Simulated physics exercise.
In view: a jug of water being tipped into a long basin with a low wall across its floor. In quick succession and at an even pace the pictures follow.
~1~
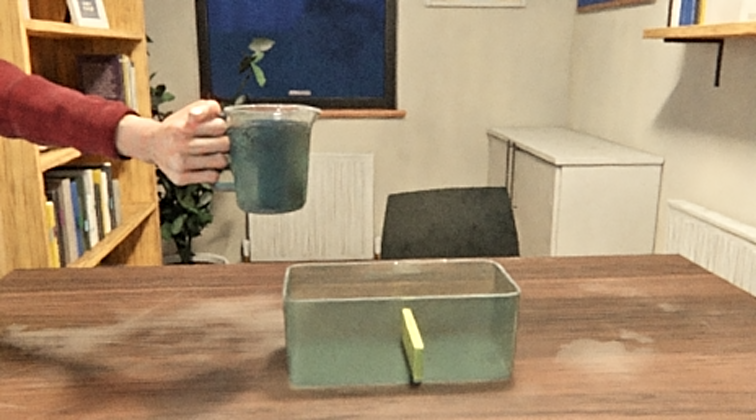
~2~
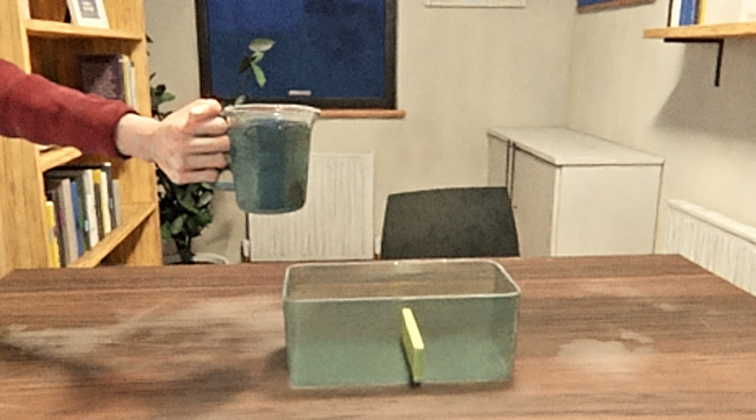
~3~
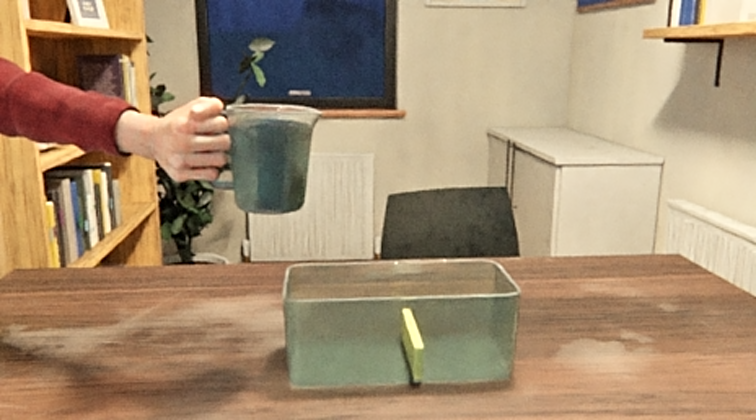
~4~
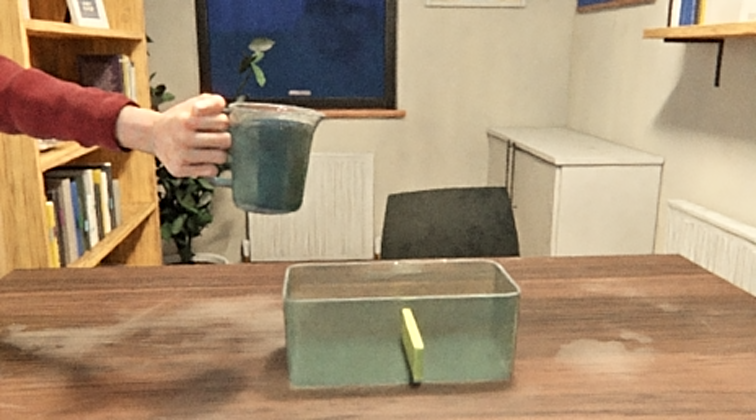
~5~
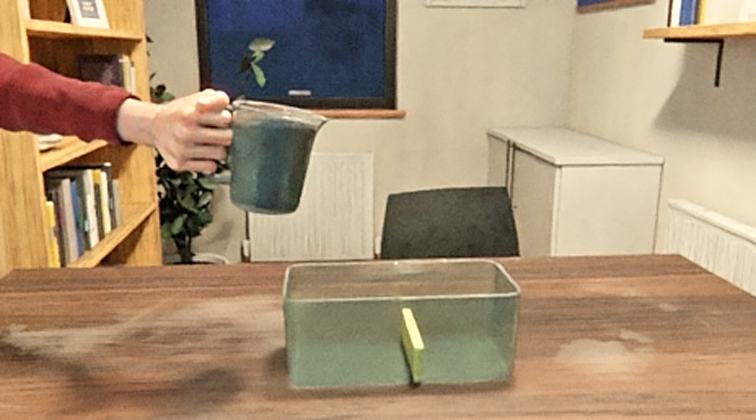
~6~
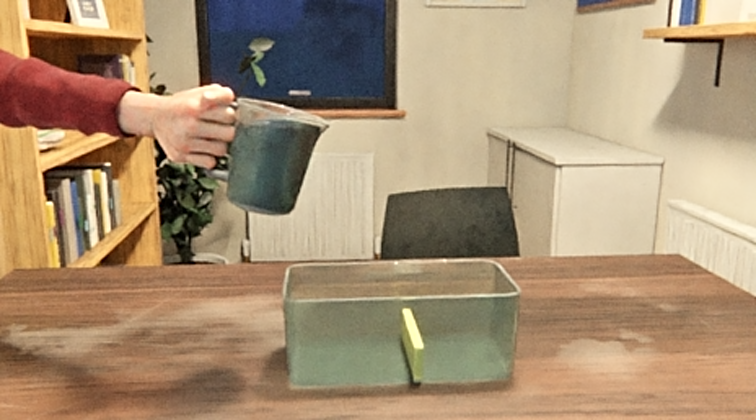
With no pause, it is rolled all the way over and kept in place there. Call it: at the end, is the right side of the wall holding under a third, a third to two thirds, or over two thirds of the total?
The right side holds under a third of the total.
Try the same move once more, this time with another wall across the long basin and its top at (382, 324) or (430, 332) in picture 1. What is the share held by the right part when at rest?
In turn some 40 and 10 in a hundred.
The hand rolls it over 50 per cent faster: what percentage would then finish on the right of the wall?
I'd say roughly 10 in every hundred ends up there.
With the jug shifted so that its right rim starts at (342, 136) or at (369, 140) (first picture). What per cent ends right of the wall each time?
Near 15 per cent for the first start, near 55 per cent for the second.
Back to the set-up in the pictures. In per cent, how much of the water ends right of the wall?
About 5 percent.
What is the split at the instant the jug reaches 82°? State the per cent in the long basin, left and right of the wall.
The left part holds close to 5 per cent, the right part close to 0.
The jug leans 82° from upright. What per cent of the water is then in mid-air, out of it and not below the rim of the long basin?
It's close to 25 percent.
A moment on, the jug is tipped on its side and 70 per cent is still to pour, 5 is left of the wall and 0 right of it.
Next, the jug is tipped right over and 11 per cent is still to pour, 66 is left of the wall and 1 right of it.
Then the jug is tipped right over and 0 per cent is still to pour, 87 is left of the wall and 5 right of it.
Later the jug is tipped right over and 0 per cent is still to pour, 87 is left of the wall and 6 right of it.
Finally, 87 per cent lies left of the wall, 6 right of it and 7 outside.
